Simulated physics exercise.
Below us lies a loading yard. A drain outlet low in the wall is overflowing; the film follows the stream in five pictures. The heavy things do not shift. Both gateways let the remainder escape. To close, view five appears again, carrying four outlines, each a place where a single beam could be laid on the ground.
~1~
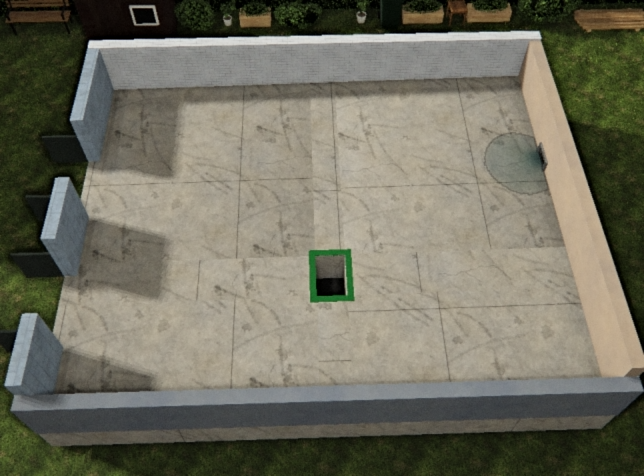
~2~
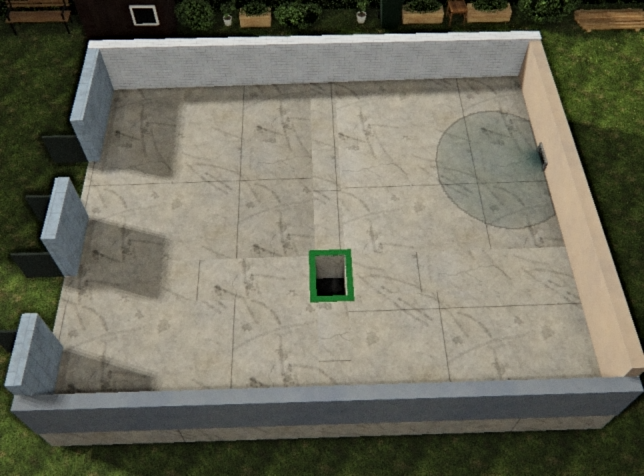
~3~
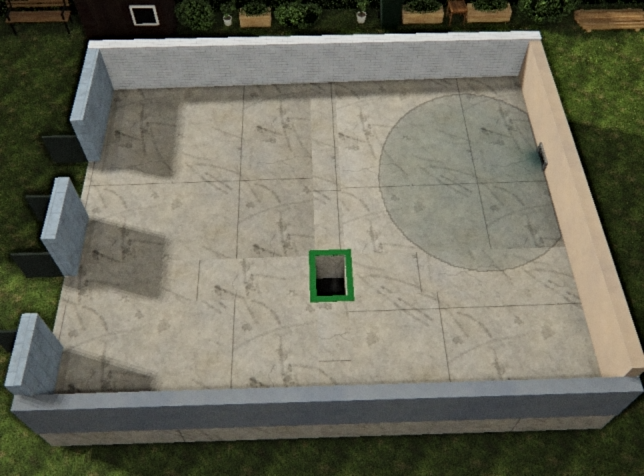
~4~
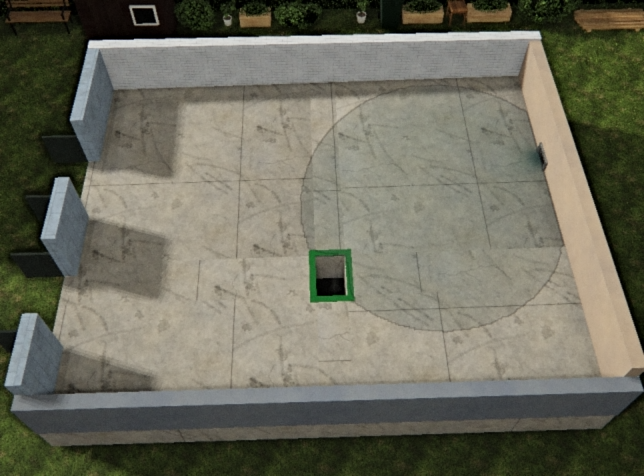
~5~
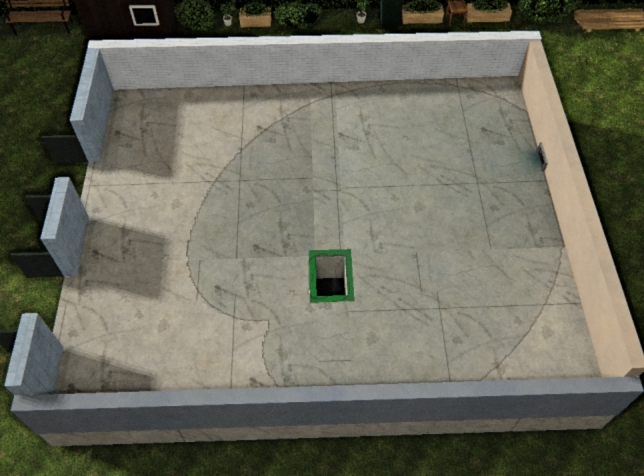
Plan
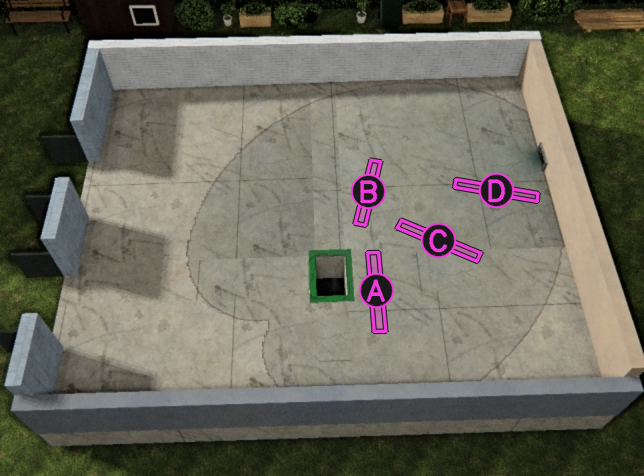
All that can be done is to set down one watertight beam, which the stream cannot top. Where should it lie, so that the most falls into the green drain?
It is B.
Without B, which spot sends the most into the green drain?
That would be A.
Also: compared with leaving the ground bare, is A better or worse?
It is worse.
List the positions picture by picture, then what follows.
Outfall at (543, 157); green drain at (331, 275); open gate at (71, 310); open gate at (95, 188); front seen at (499, 179), 2 % of the ground wet; green drain still dry, in the first frame.
Front seen at (440, 167), 8 % of the ground wet; green drain still dry, in the second frame.
Front seen at (417, 243), 18 % of the ground wet; green drain still dry, in the third frame.
Front seen at (356, 300), 33 % of the ground wet; green drain taking water, in the fourth frame.
Front seen at (194, 259), 54 % of the ground wet; green drain taking water, in the fifth frame.
On the marked copy, A from (380, 331) to (373, 252); B from (360, 224) to (375, 161); C from (399, 224) to (478, 257); D from (455, 183) to (537, 197).
Choosing A, about 14 % of the stream goes into the green drain, about 84 % out by the gates.
Choosing B, about 26 % of the stream goes into the green drain, about 72 % out by the gates.
Choosing C, about 9 % of the stream goes into the green drain, about 89 % out by the gates.
Choosing D, about 9 % of the stream goes into the green drain, about 88 % out by the gates.
